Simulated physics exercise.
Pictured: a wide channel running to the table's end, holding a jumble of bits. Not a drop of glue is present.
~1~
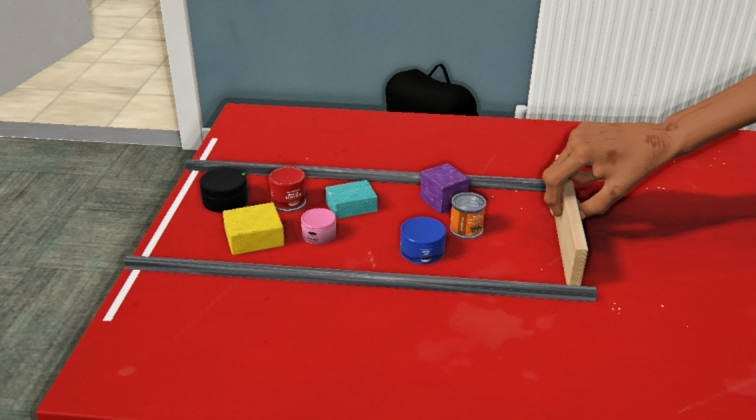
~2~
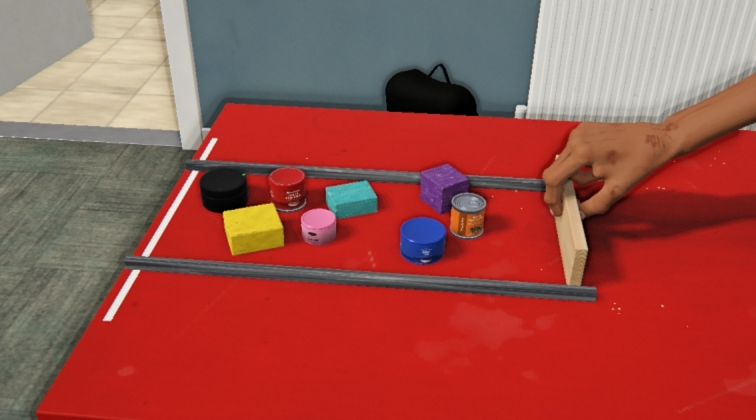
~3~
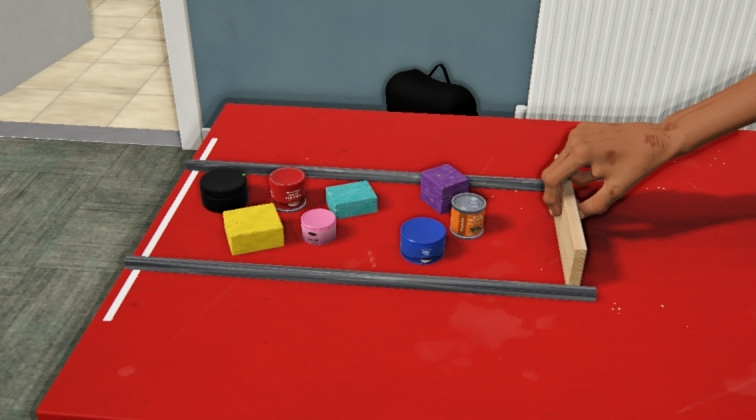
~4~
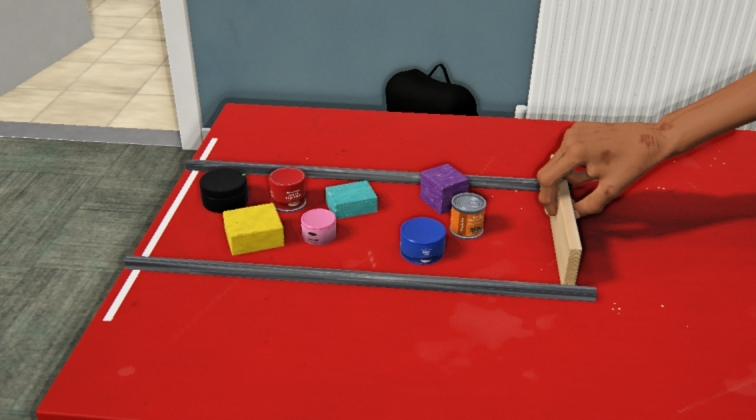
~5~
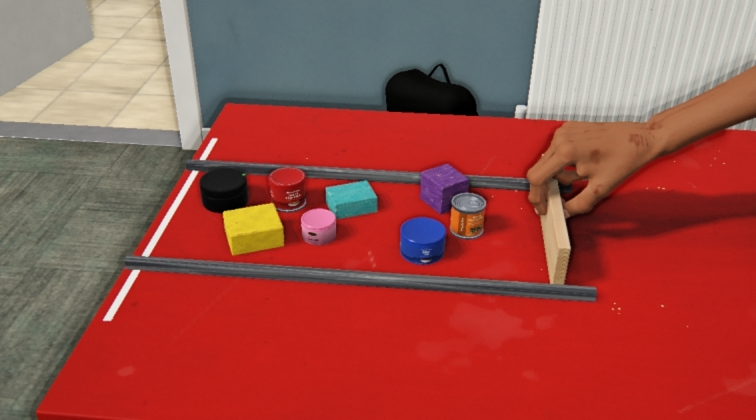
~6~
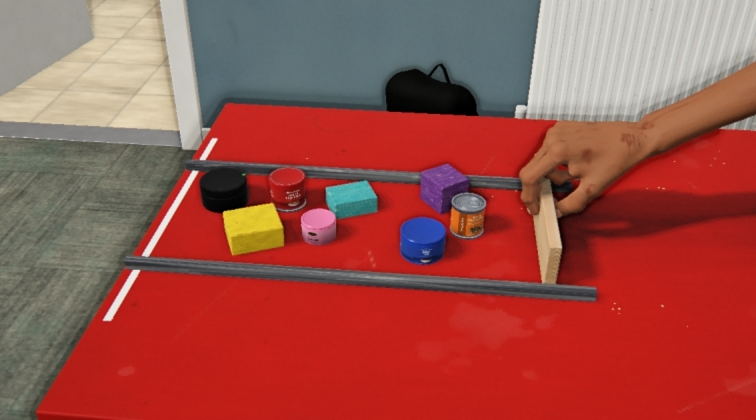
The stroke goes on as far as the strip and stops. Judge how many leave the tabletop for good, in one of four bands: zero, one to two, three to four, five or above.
That falls in the band five or above.
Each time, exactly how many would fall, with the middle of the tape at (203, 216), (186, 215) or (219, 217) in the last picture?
Per try: 4; 5; 1.
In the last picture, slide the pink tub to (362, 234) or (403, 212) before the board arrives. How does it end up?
Try one: It ends up off. Try two: It ends up off.
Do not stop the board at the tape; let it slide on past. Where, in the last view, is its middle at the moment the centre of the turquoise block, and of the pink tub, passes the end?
The middle is at (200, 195) when it's the turquoise block, and at (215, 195) when it's the pink tub.
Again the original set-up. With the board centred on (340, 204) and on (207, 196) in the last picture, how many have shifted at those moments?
Moved so far: 7, later 8.
Early on, none off yet; black lid at rest near (224, 190); yellow block at rest near (253, 229); red tin at rest near (288, 190).
Finally, the number that fall off is five or more; lost, orange pot, purple block, blue tub, turquoise block, pink tub, red tin, yellow block and black lid.
